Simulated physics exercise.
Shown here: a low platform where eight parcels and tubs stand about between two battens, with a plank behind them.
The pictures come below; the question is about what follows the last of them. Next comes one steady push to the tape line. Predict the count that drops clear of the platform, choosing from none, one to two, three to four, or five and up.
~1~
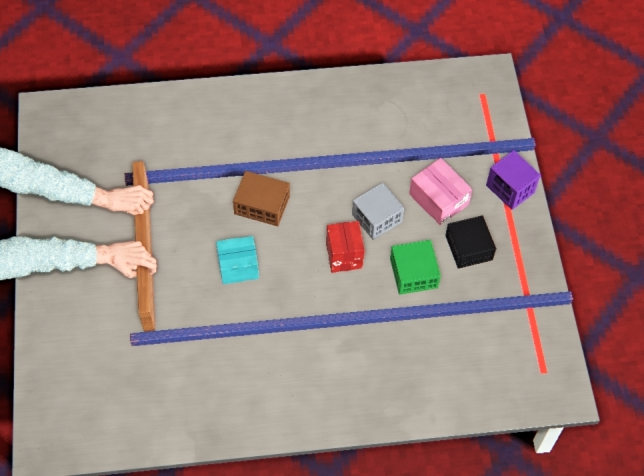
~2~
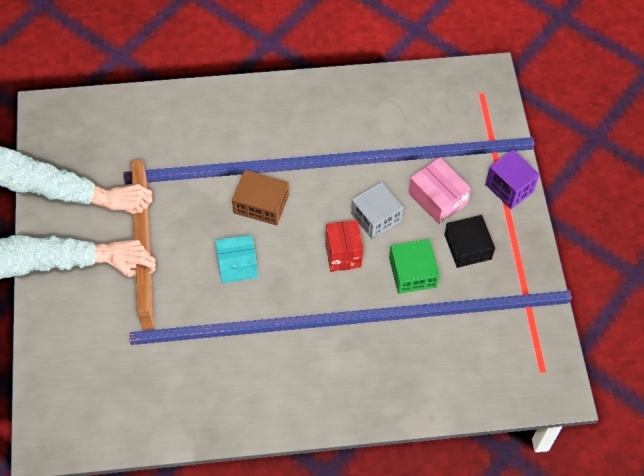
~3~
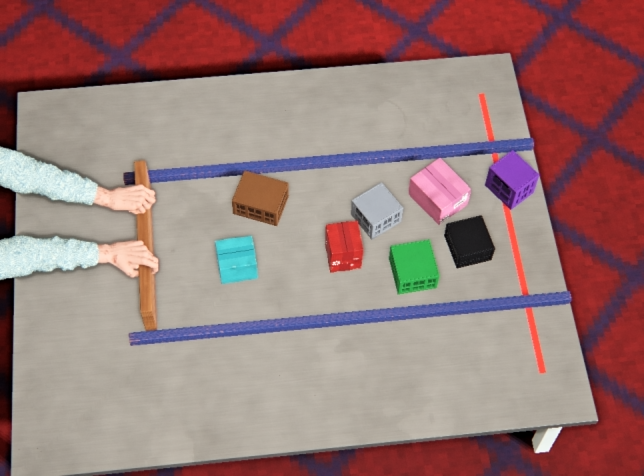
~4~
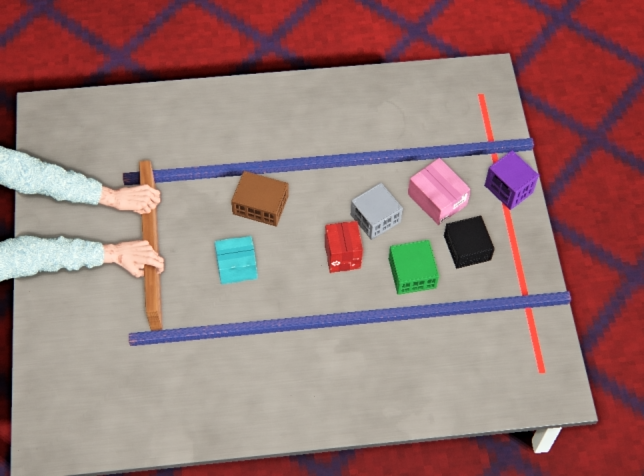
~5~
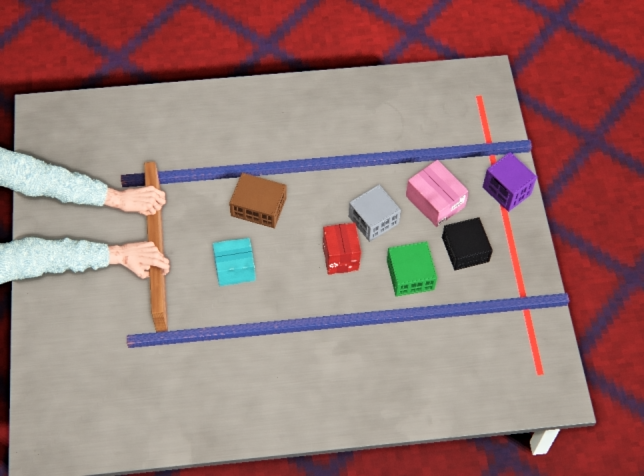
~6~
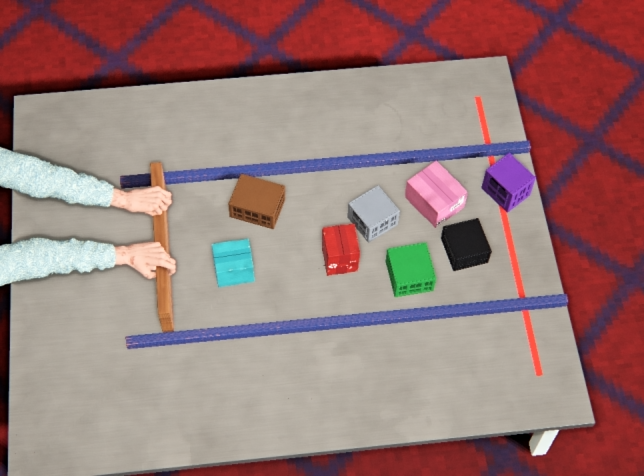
The ones that plunge will number three or four.
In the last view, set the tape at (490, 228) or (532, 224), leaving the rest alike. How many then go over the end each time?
That would be 3, then 8.
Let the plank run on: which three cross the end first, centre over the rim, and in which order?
Order, earliest first: The purple crate, next the black crate, last the pink parcel.
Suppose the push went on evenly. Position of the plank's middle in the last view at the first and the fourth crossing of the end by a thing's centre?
I'd say close to (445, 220), then close to (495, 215).
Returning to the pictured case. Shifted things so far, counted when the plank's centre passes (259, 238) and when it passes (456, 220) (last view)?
That makes 2 at the first spot and 8 at the second.
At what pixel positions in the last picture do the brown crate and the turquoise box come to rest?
Final positions - brown crate around (518, 165), turquoise box around (530, 235).
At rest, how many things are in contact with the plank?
Looks like 4 of them, all told.
A little later, none off yet; purple crate at rest near (508, 183); black crate at rest near (466, 245); pink parcel at rest near (436, 194).
Next, none off yet; purple crate at rest near (508, 183); black crate shifted a little near (478, 244); pink parcel at rest near (437, 194).
Later still, none off yet; purple crate shifted about its own width near (539, 183); black crate shifted well along near (534, 244); pink parcel shifted about its own width near (504, 194).
When it is over, the number that fall off is three or four; down, red box, pink parcel, black crate and purple crate.
